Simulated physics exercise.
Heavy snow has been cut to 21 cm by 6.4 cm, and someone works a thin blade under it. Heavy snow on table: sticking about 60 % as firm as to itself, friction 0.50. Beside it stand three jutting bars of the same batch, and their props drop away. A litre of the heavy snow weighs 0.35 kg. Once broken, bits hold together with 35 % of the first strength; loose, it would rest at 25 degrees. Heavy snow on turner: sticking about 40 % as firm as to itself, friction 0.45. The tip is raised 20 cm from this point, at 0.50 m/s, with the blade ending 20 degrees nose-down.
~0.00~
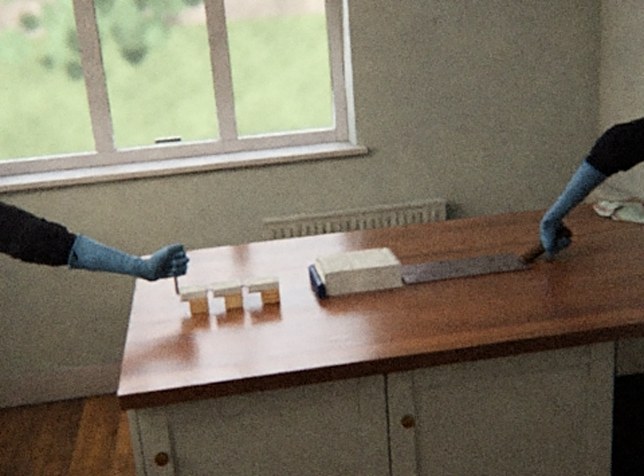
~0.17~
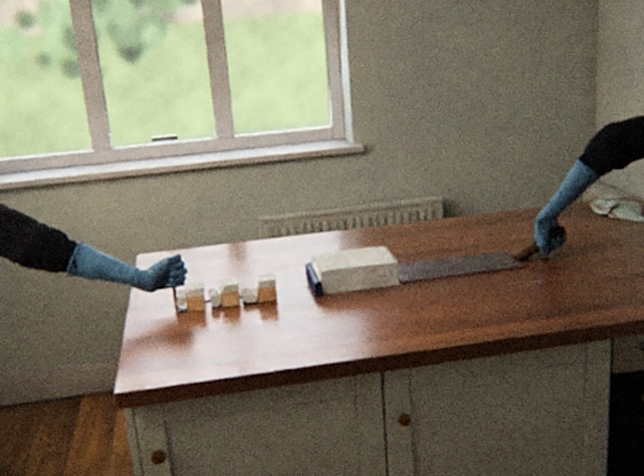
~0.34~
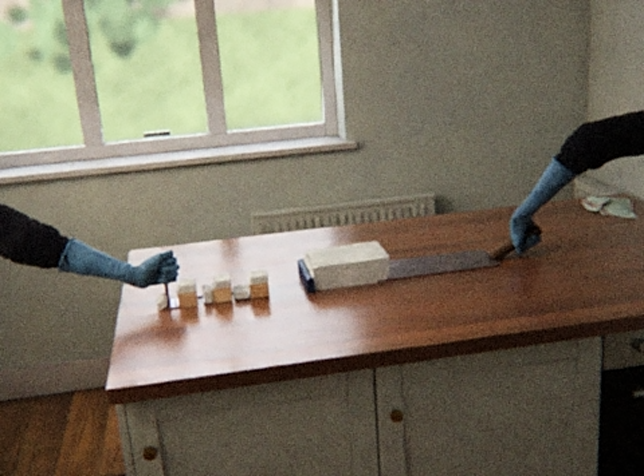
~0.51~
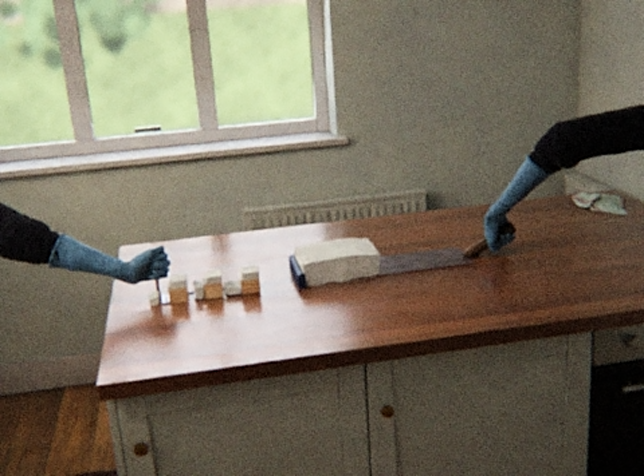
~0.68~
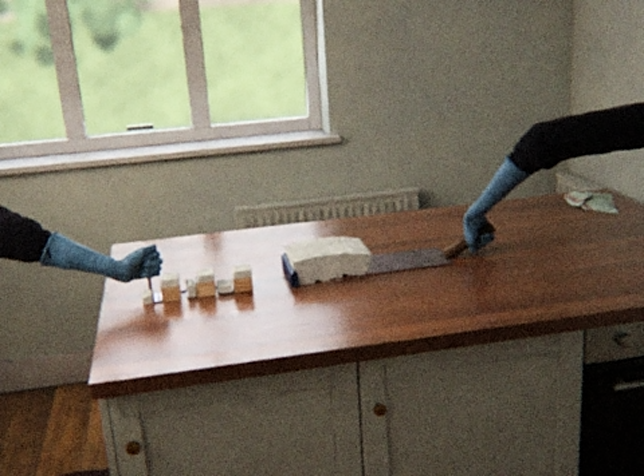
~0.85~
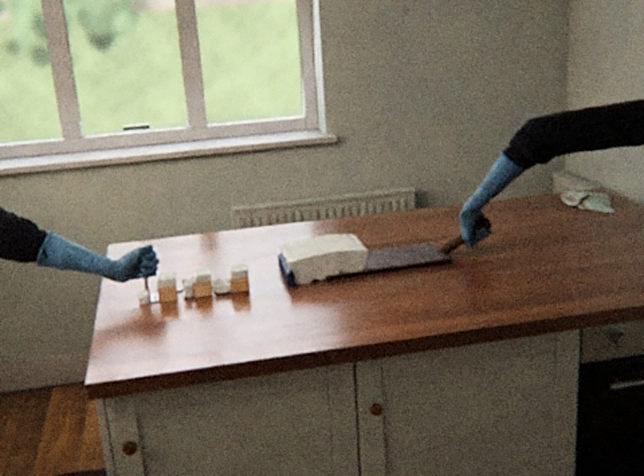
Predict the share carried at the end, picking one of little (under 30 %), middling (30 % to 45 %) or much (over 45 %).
Predicted: Much.
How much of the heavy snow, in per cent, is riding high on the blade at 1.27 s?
That share is about 55 %.
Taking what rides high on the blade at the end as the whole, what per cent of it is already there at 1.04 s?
Around 70 per cent.
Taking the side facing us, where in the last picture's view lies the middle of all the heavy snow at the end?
Around (324, 227).
After 1.04 s, the tip is 9.6 cm up.
After 1.27 s, the tip is 20 cm up and 53 % is riding high on the blade.
After 1.49 s, the tip is 20 cm up and 53 % is riding high on the blade.
After 1.71 s, the tip is 20 cm up and 53 % is riding high on the blade.
After 1.81 s, at the end, the tip is 20 cm up and 53 % is riding high on the blade.
